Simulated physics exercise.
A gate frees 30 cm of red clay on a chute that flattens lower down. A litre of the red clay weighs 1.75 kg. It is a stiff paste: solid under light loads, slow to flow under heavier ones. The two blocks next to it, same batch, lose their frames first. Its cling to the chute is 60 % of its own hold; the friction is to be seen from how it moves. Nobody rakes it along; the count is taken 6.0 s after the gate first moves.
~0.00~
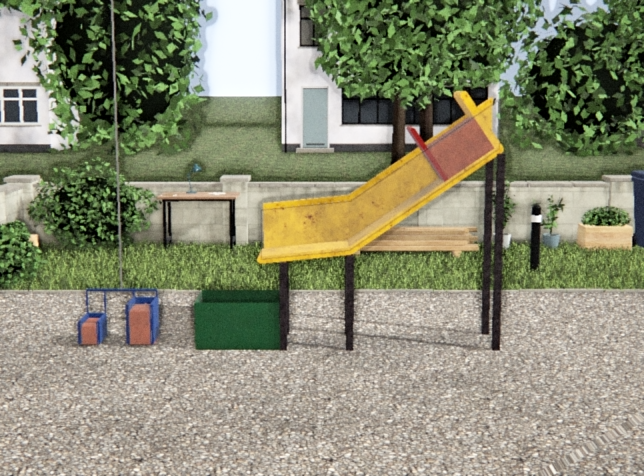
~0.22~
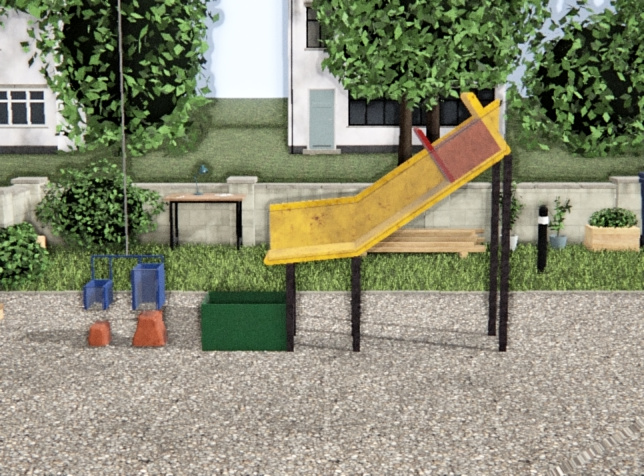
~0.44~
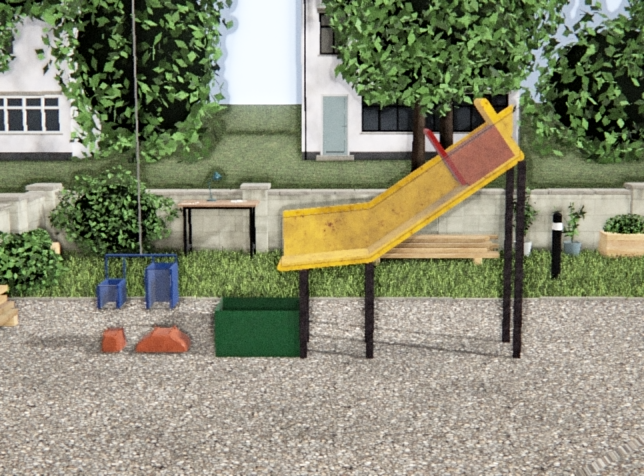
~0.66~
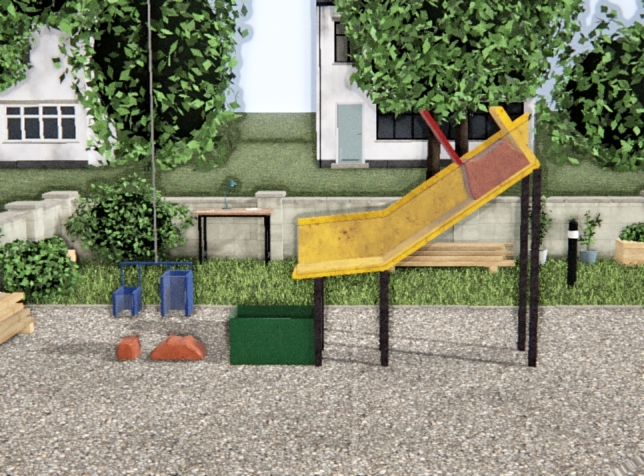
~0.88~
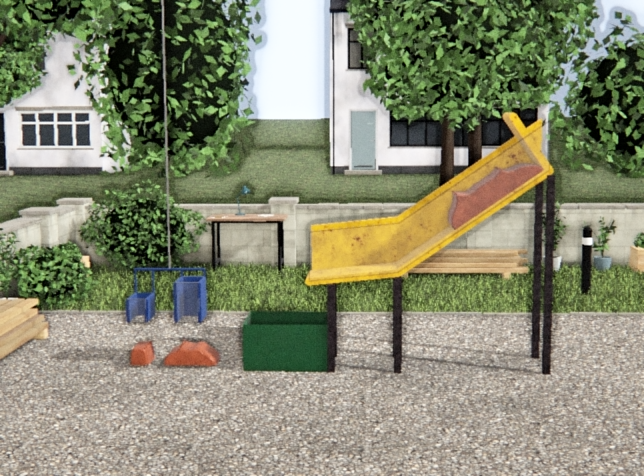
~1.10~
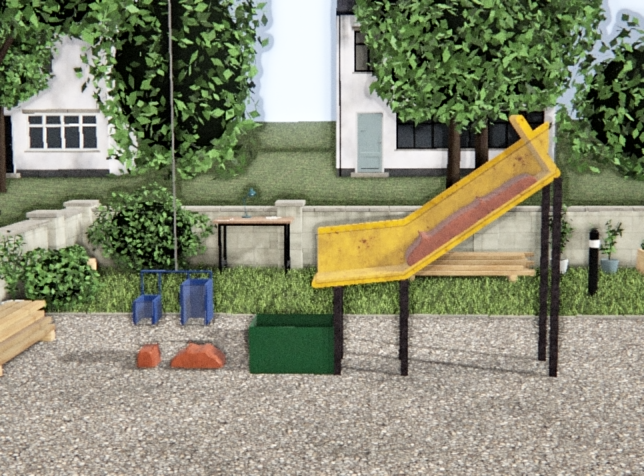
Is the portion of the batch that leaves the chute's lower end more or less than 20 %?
It comes out more than 20 %.
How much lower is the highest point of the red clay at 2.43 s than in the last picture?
Roughly 69.5 cm.
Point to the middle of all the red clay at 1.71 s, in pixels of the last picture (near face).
Near (357, 271).
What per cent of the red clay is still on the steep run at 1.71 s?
About 20 %.
By 1.71 s, 21 % is on the steep run, 79 % on the flatter one and 0 % past the end.
By 2.43 s, 2 % is on the steep run, 54 % on the flatter one and 44 % past the end.
By 3.16 s, 2 % is on the steep run, 53 % on the flatter one and 45 % past the end.
By 3.88 s, 2 % is on the steep run, 53 % on the flatter one and 45 % past the end.
By 6.37 s, at the end, 2 % is on the steep run, 53 % on the flatter one and 45 % past the end.
